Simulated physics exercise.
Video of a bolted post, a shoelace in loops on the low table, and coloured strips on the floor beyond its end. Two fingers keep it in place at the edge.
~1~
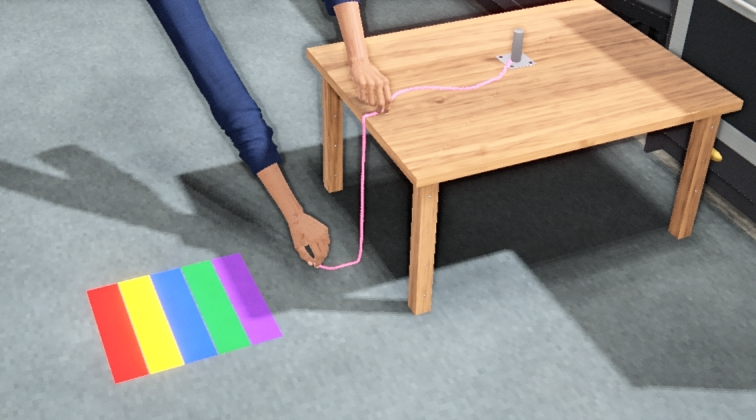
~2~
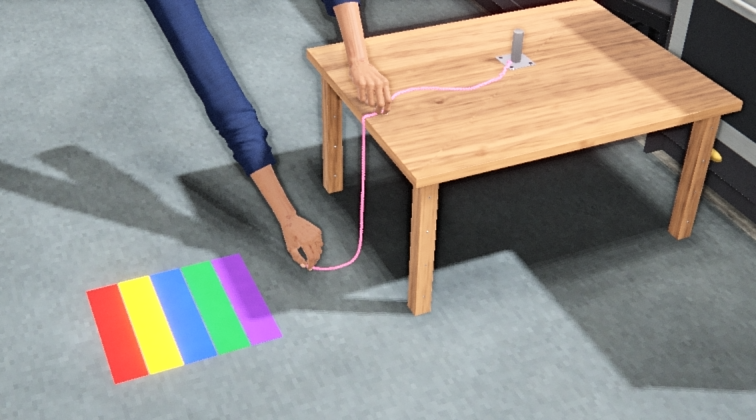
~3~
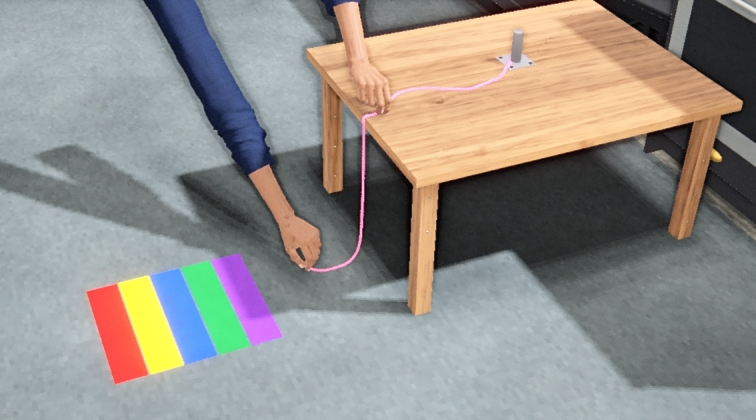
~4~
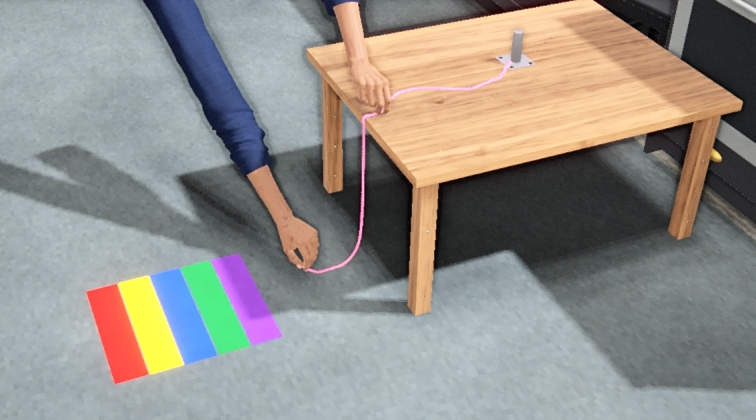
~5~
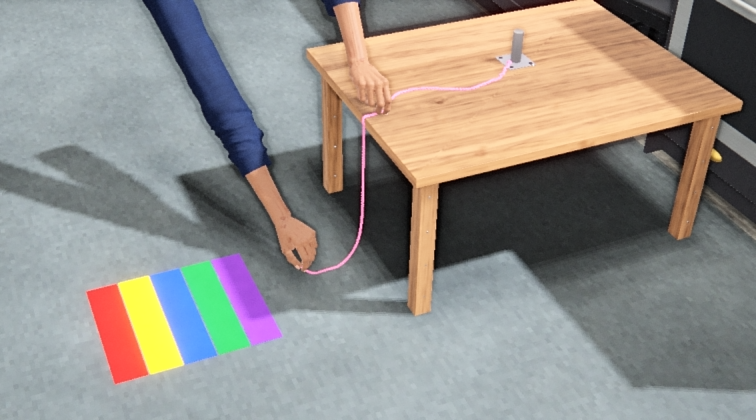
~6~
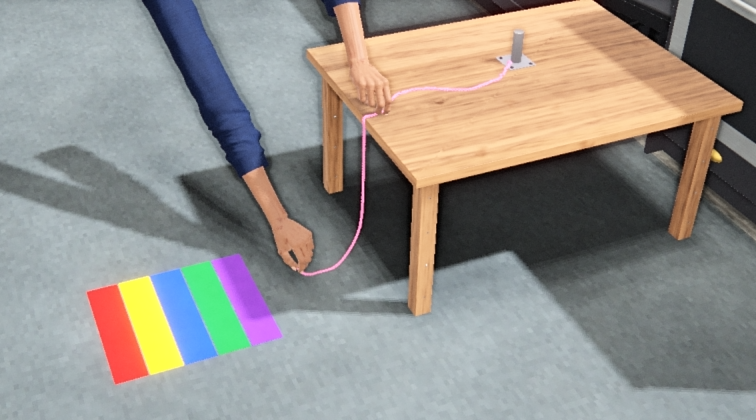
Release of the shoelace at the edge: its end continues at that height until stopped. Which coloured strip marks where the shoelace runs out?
Blue.
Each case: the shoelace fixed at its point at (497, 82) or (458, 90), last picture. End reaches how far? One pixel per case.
In order, the pixels are (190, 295) and (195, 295).
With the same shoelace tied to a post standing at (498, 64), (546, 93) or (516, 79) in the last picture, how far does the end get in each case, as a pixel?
You'd get roughly (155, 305), (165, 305) and (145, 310), one for each try.
Early on, end near (234, 285); over purple.
Midway, end near (198, 294); over green.
At the end of the slack, end near (178, 300); over blue. The end stops over the blue strip.
